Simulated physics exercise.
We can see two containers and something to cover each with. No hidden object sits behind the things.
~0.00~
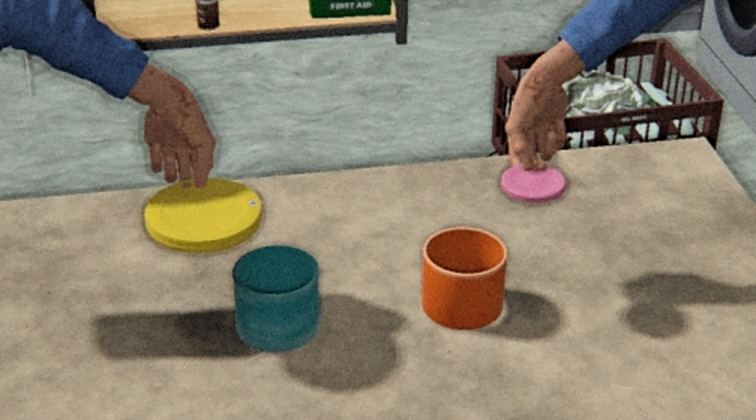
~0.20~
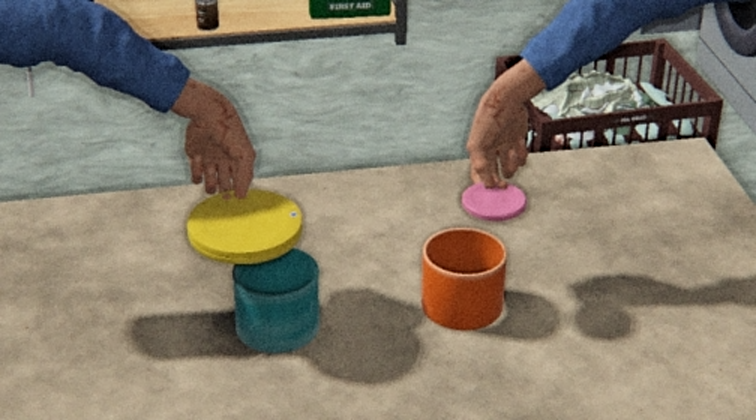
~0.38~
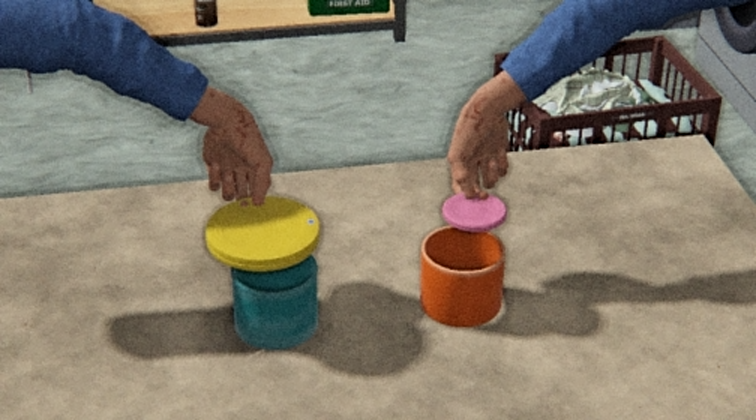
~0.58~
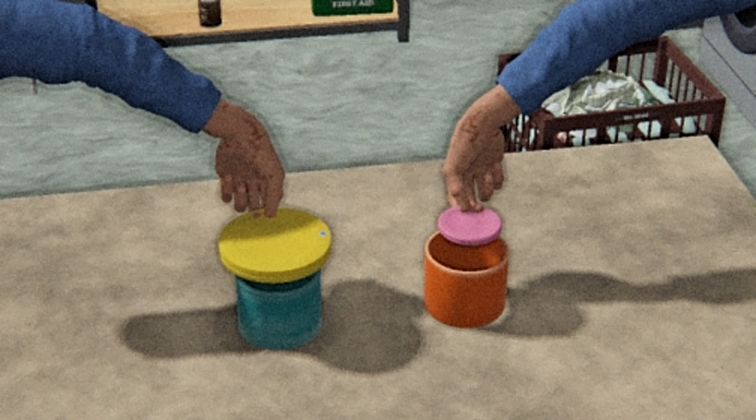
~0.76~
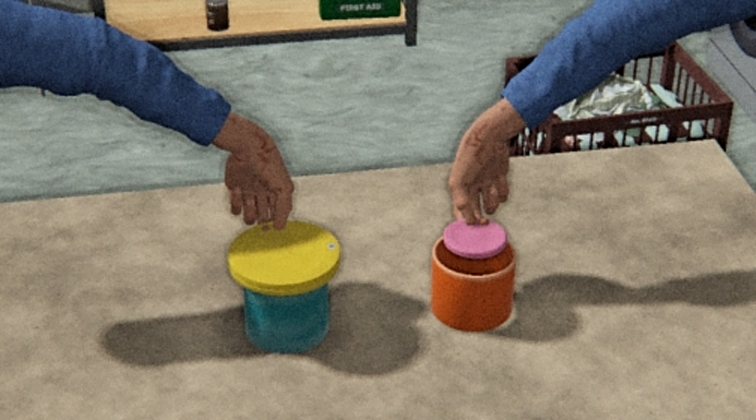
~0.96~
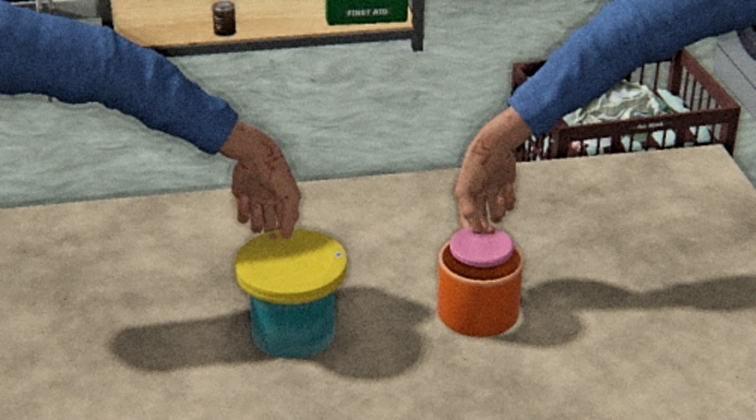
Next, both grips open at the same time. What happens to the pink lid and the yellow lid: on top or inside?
Outcome: The pink lid ends below. The yellow lid stays above.
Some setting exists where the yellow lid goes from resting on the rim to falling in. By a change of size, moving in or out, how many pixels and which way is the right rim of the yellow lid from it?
Shift: Approx. 16 px, direction left.
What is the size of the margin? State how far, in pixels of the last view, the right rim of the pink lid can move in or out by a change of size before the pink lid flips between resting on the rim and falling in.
Direction right, distance about 8 px.
By 1.12 s, pink lid dropping near (480, 285); yellow lid sitting on the rim near (291, 270).
By 1.20 s, pink lid fallen near (479, 302); yellow lid sitting on the rim near (291, 270).
When it is over (1.9 s), the pink lid slips past the rim, near (479, 307); the yellow lid works as a lid, near (291, 270).
